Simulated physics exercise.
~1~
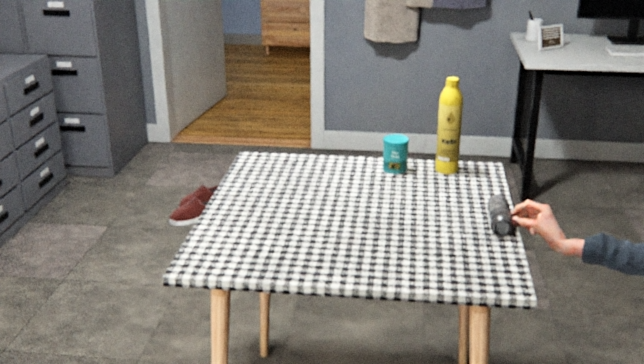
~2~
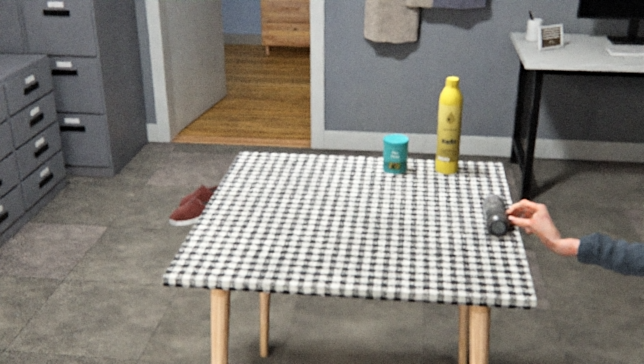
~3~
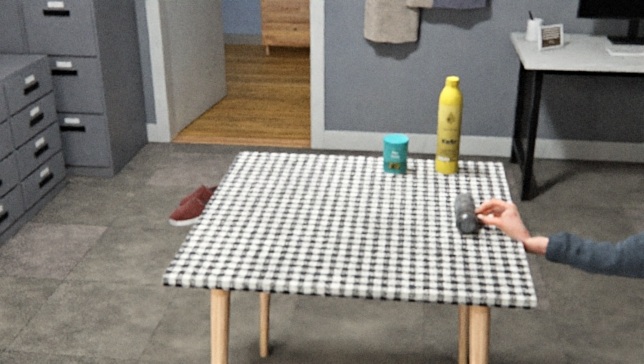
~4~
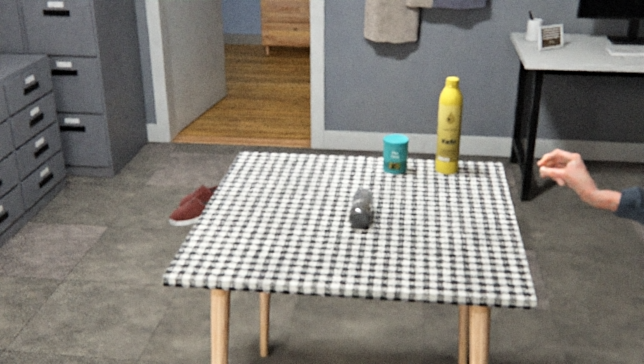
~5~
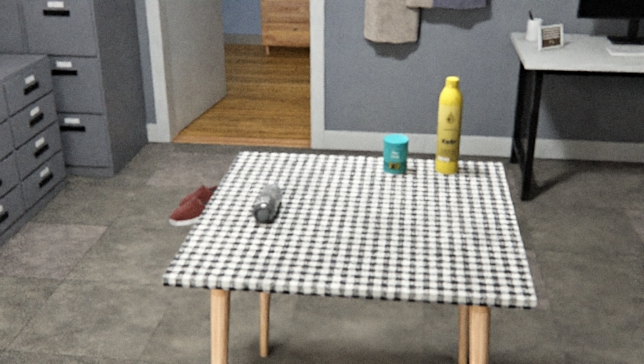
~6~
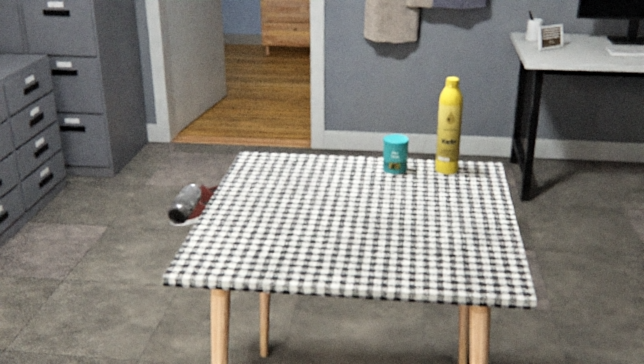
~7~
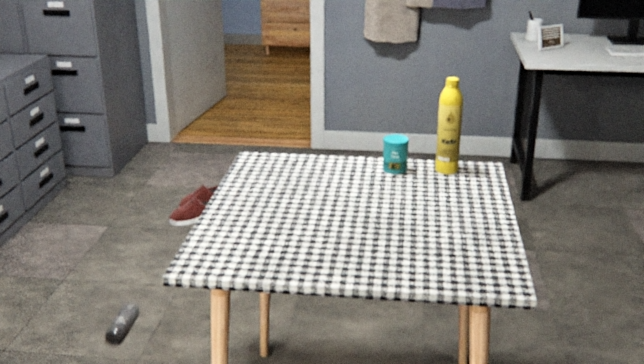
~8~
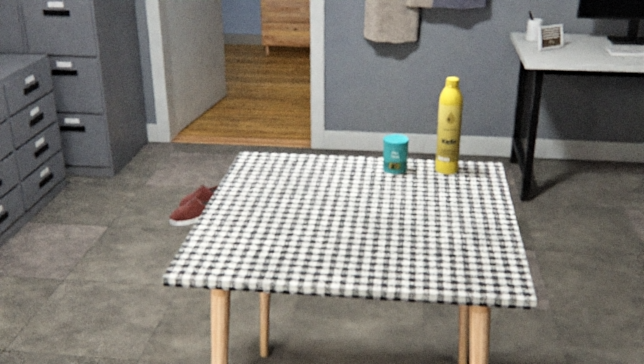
Grey can pushed by a hand rolling left across a checked table, past a yellow bottle and turquoise tin, and falling off the edge.
